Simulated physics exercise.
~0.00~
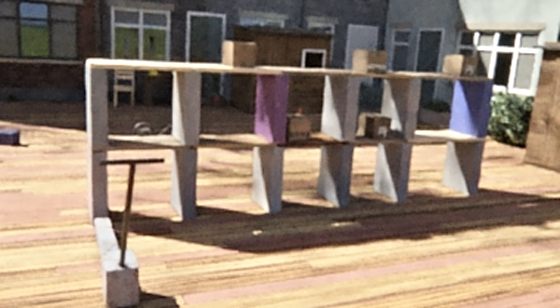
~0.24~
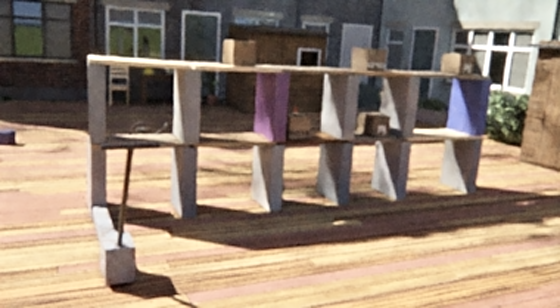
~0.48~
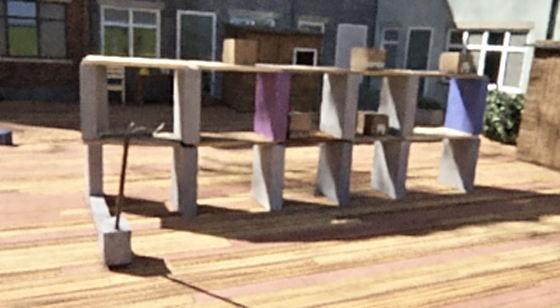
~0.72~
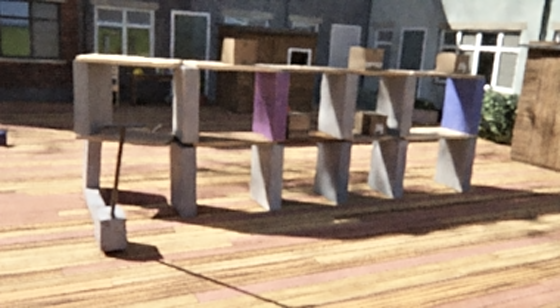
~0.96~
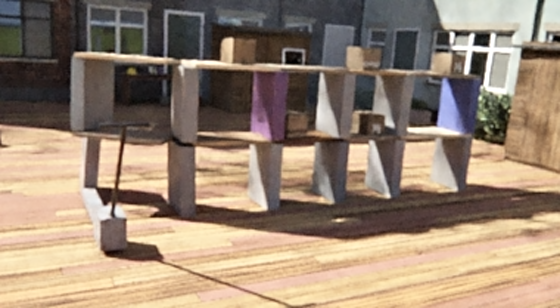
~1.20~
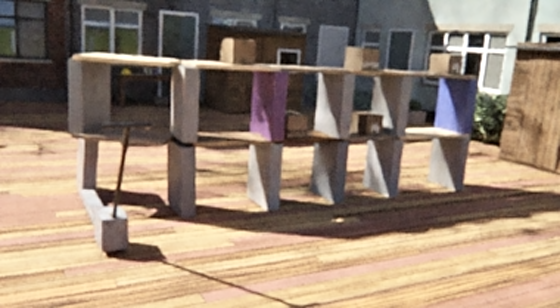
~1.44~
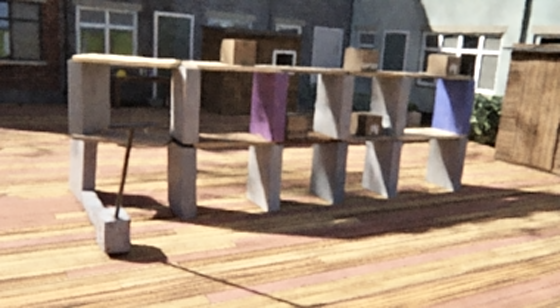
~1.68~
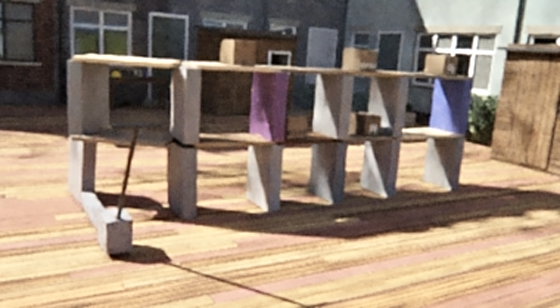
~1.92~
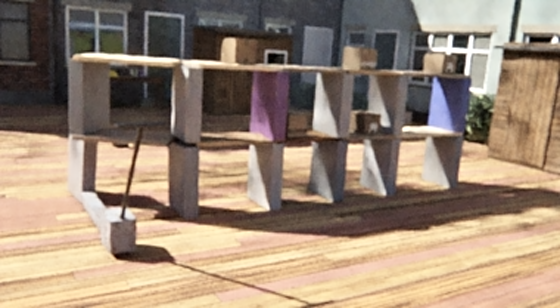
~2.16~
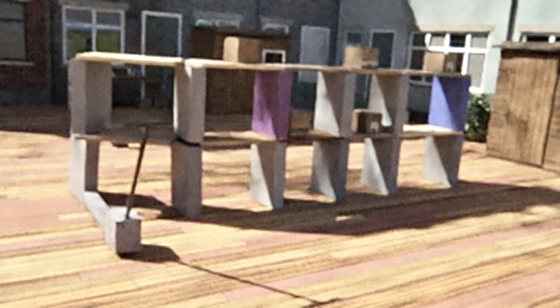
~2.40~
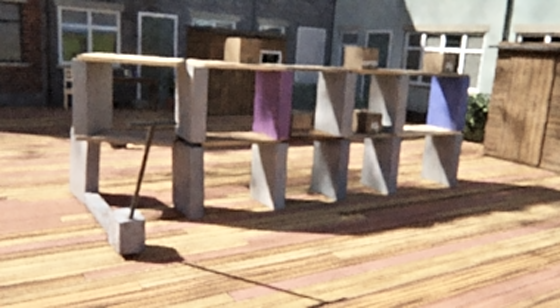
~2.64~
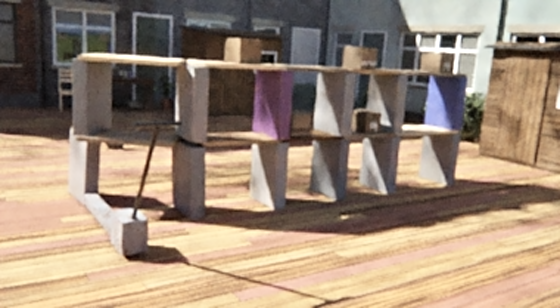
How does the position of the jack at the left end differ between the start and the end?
At the start the jack sits low in the view, well out in front of the boards and uprights. By the end it sits higher in the view, further in towards the base of the left end.
